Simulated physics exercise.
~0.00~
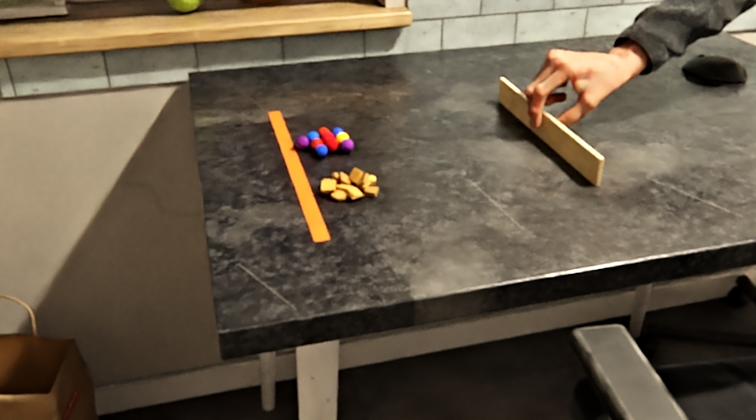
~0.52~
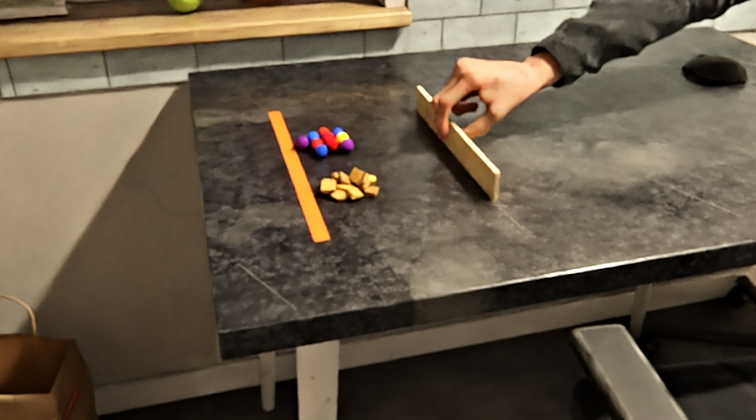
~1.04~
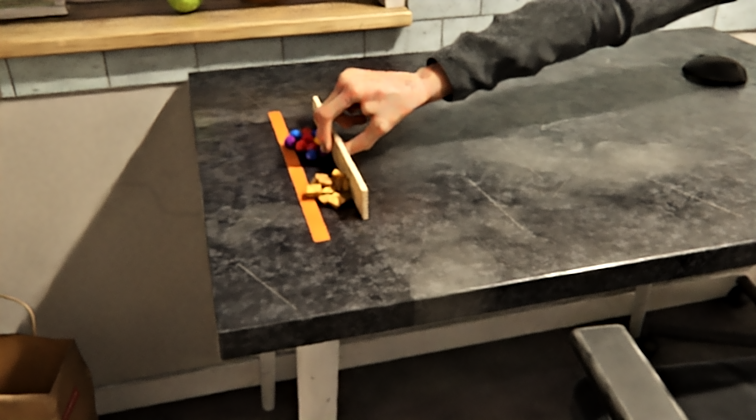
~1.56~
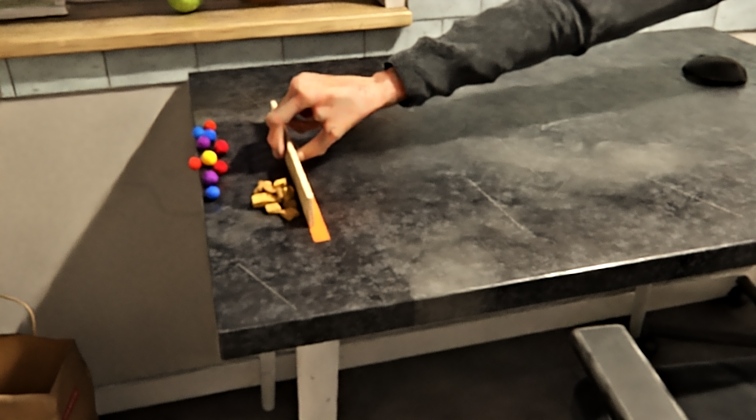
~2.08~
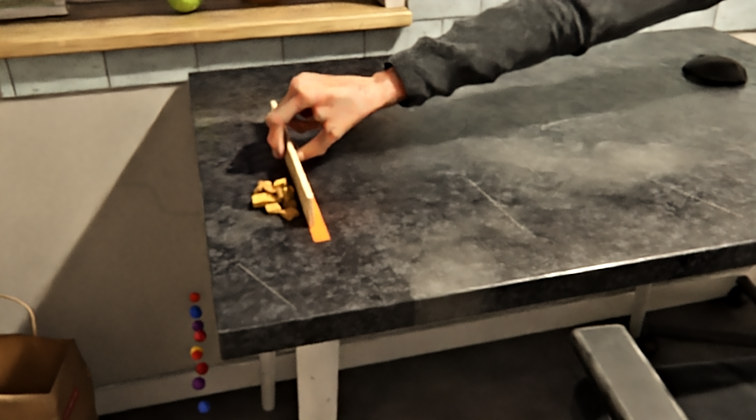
A hand in a dark sleeve holds an upright strip of pale wood on a dark stone-look tabletop, seen from above and in front, with a tiled wall behind. To the left, a cluster of colourful balls and a nearer pile of tan chunks sit beside a strip of orange tape. The hand slides the wood left, gathers both groups and pushes them across the tape, then stops there. The balls roll on to the table's left end and drop off in a line towards the floor, while the tan chunks stay on top beside the motionless wood.
